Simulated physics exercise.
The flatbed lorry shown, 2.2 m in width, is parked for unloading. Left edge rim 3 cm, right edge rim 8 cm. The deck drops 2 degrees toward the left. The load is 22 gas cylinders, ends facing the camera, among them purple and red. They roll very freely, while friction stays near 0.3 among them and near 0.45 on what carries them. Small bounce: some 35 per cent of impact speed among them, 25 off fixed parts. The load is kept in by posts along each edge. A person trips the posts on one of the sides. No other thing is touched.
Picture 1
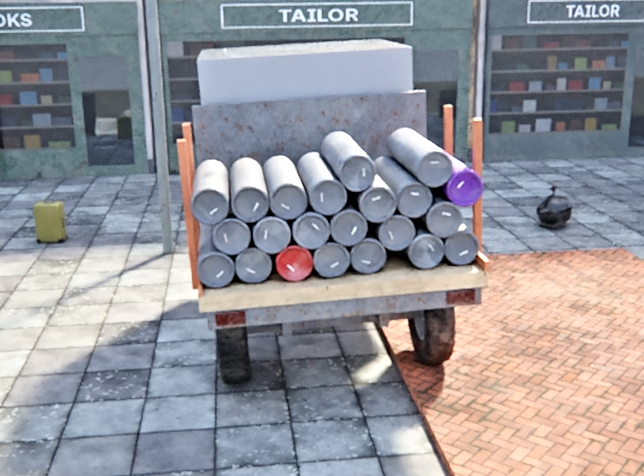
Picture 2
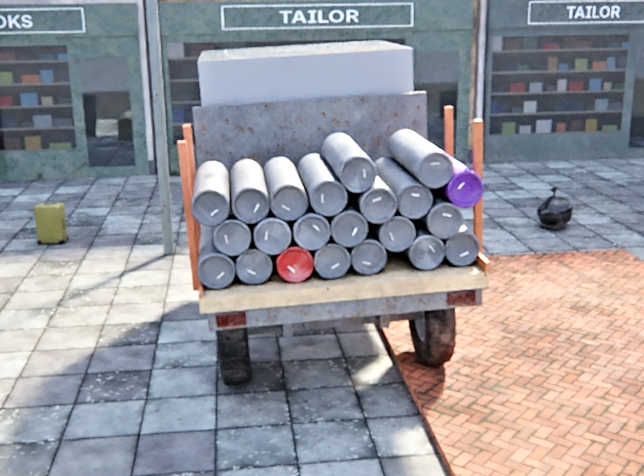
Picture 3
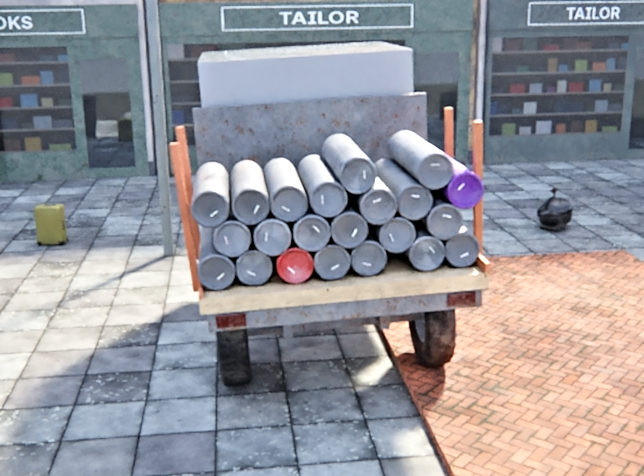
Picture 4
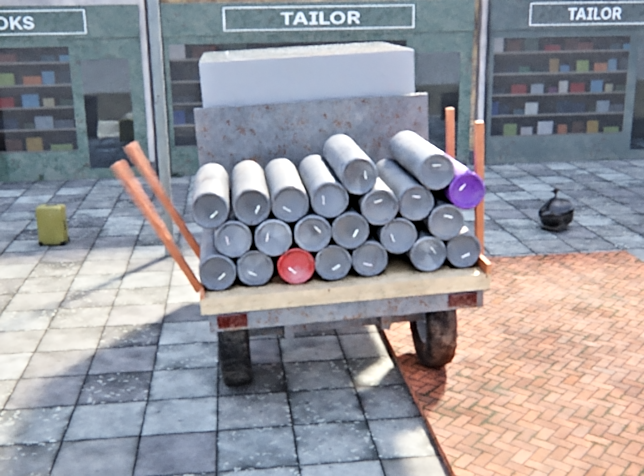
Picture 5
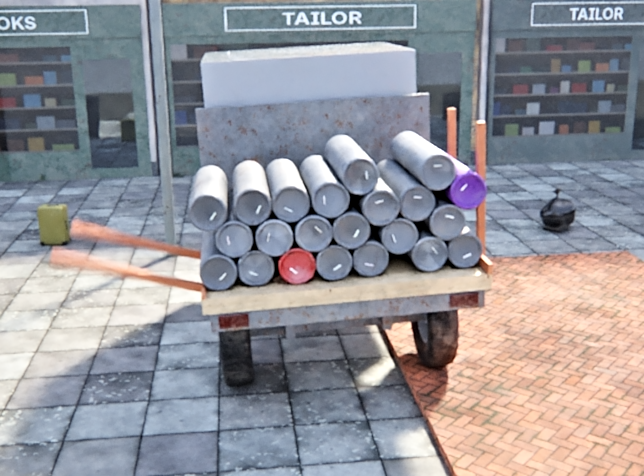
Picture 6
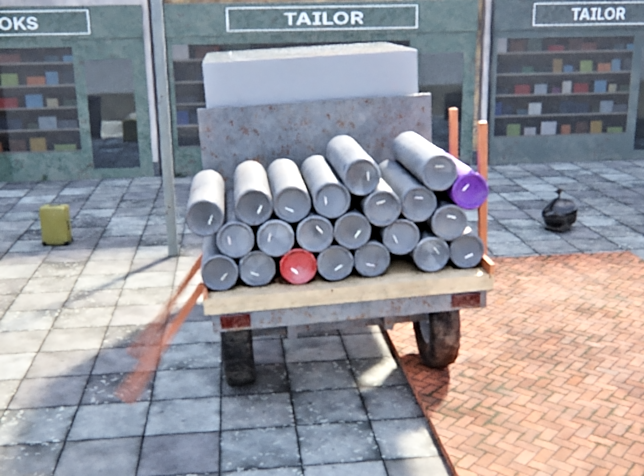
A flatbed lorry stacked with gas cylinders stands still as its left posts swing outward and down.
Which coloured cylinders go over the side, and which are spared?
Once things settle, the purple cylinder is not lost while the red is not lost.
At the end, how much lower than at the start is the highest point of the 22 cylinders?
Roughly 5 cm.
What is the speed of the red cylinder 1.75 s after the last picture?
Speed approx. 0.0 m/s.
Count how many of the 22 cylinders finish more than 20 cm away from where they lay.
That would be 1 of them.
Then, 1.7 s after the last picture, purple is up on others, 15 cm from the right edge; red is on the deck, 70 cm from the left edge; 1 off so far.
At rest (4.1 s after the last picture), purple is up on others, 15 cm from the right edge; red is on the deck, 70 cm from the left edge; 1 off so far.
